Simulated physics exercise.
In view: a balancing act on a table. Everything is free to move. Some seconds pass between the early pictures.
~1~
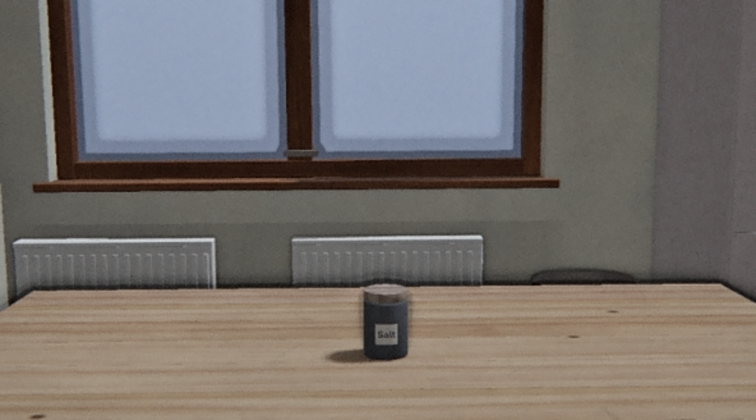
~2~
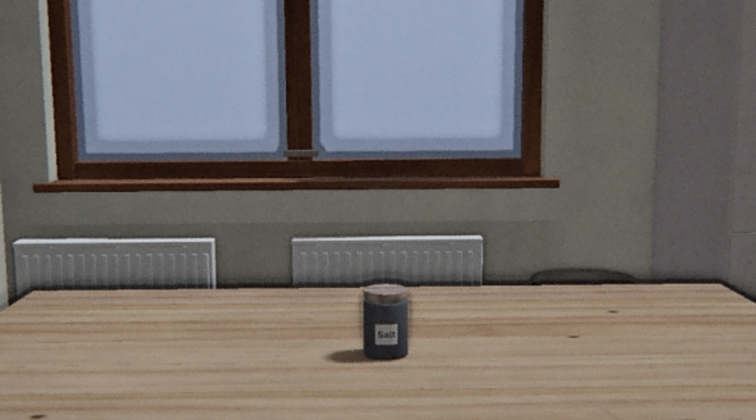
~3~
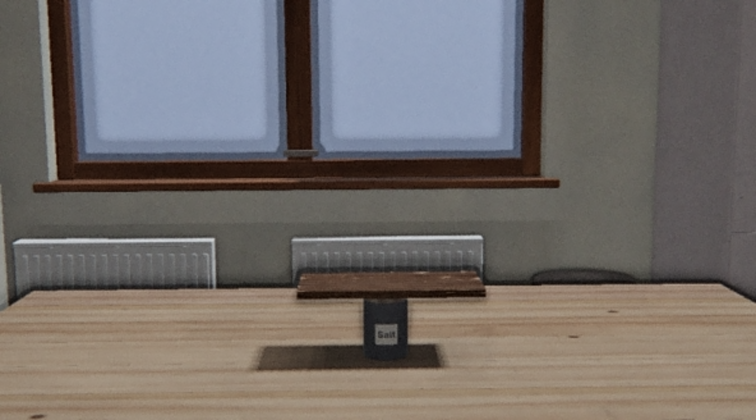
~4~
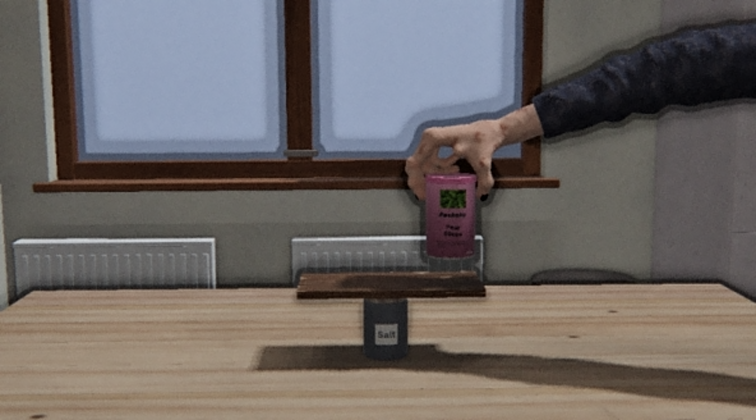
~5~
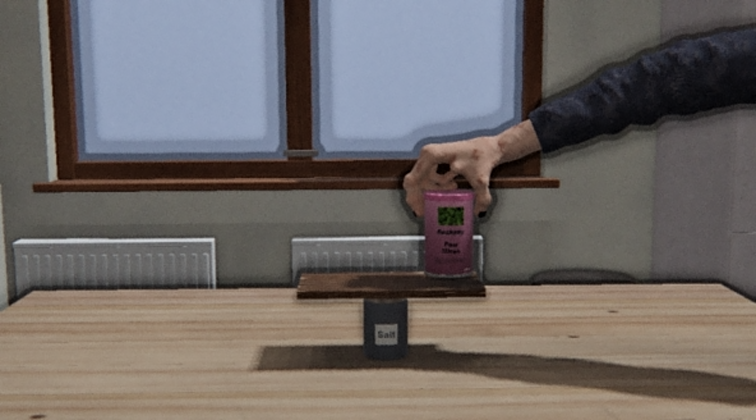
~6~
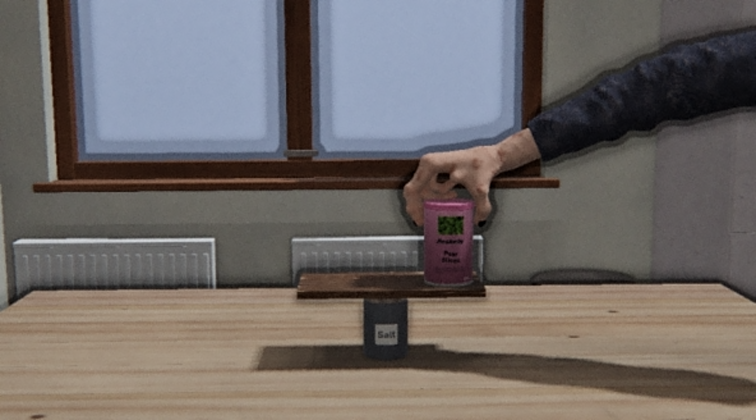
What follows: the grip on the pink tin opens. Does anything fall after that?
Here the stack gives way.
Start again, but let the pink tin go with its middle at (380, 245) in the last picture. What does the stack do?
Then it keeps its balance.
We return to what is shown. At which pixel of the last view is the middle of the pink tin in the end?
Near (547, 335).
Then, 0.30 s on from there, pink tin now fallen; brown board turned 42° from how it was put.
Then, 0.40 s on from there, brown board turned 67° from how it was put.
Then, 0.80 s on from there, brown board turned 35° from how it was put.
In the end, fallen, pink tin; toppled in the stack, brown board; grey jar unmoved. At the end, from the last picture's camera, pink tin near (546, 335). The stack loses its balance.
